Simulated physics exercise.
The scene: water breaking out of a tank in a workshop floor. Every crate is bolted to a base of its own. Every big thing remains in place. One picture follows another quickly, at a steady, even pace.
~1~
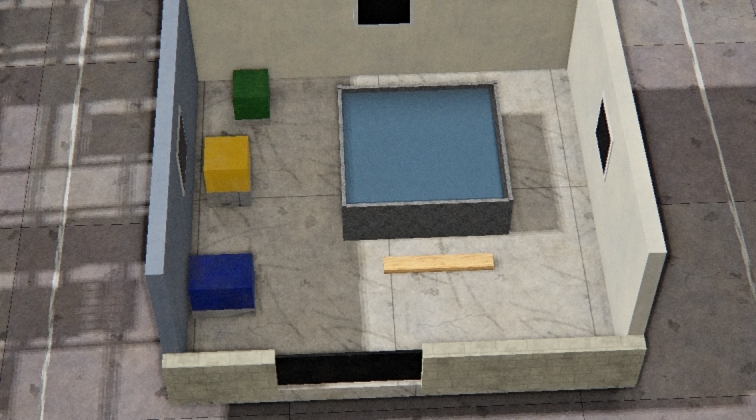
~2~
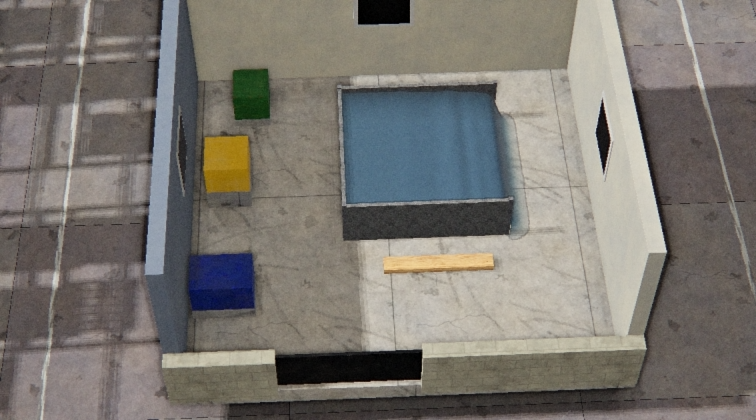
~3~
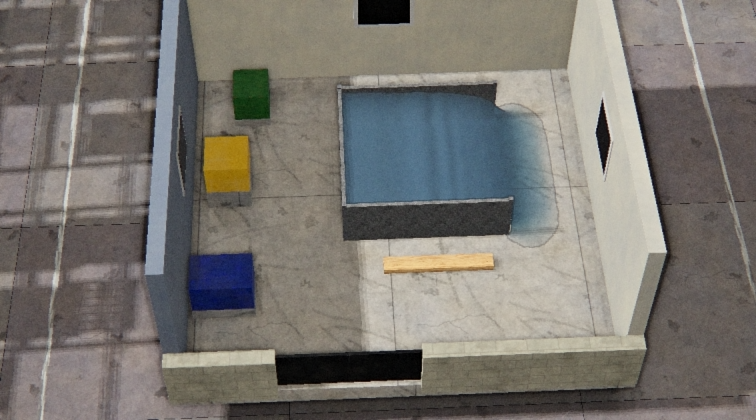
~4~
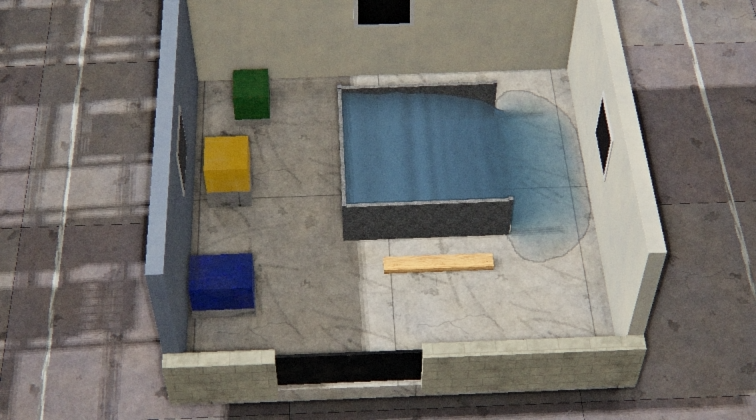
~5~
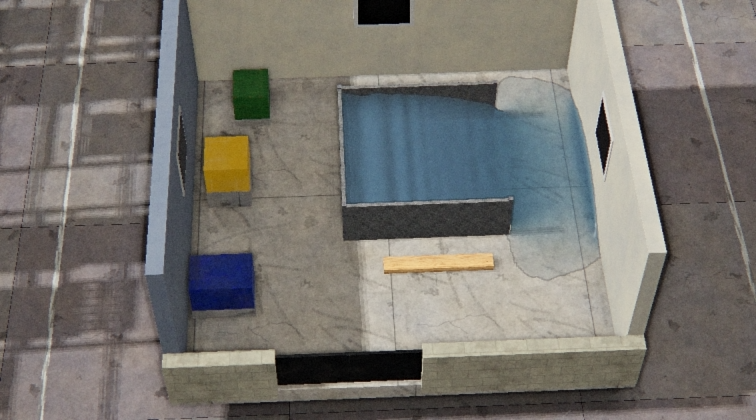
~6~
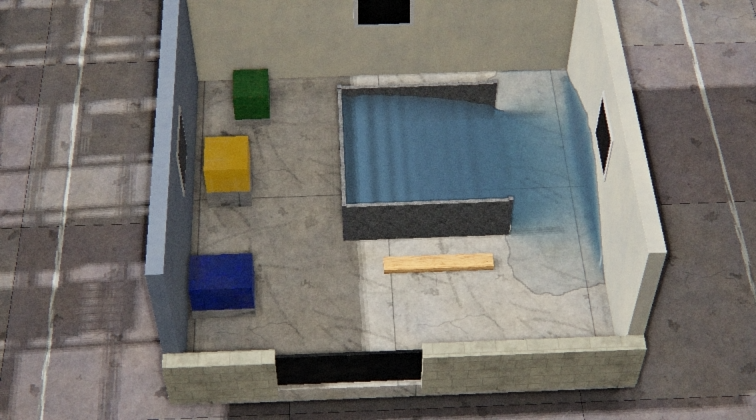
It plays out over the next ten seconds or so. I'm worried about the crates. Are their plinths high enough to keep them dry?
Well, the yellow crate will stay dry, the green crate will get wet, the blue crate will get wet.
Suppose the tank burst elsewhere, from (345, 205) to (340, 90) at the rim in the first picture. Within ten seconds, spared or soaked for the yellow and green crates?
Yellow crate: Overtopped; green crate: Overtopped.
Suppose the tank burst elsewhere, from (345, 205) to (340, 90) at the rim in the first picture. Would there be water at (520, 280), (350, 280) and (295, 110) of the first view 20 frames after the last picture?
Spared; drenched; drenched.
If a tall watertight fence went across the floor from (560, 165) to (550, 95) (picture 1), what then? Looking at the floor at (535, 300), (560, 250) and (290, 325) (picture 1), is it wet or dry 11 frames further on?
One by one: Soaked, soaked, spared.
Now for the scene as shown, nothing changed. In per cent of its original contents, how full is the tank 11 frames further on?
By my count, 36 per cent.
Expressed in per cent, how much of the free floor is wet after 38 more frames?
Some 95 per cent.
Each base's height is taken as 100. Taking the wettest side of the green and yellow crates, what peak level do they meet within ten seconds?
Around 250 in a hundred for the first and 70 in a hundred for the second.
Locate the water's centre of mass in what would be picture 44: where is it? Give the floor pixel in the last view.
Estimate: (393, 211).
A moment on, water covers 20 % of the floor; the yellow crate not reached, the green crate not reached, the blue crate not reached.
Next, water covers 40 % of the floor; the yellow crate not reached, the green crate not reached, the blue crate not reached.
Then, water covers 70 % of the floor; the yellow crate water round its plinth, the green crate water round its plinth, the blue crate water round its plinth.
Later, water covers 95 % of the floor; the yellow crate water round its plinth, the green crate water round its plinth, the blue crate water round its plinth.
In the end, water covers 100 % of the floor; the yellow crate stayed above the water, the green crate was topped, the blue crate was topped.
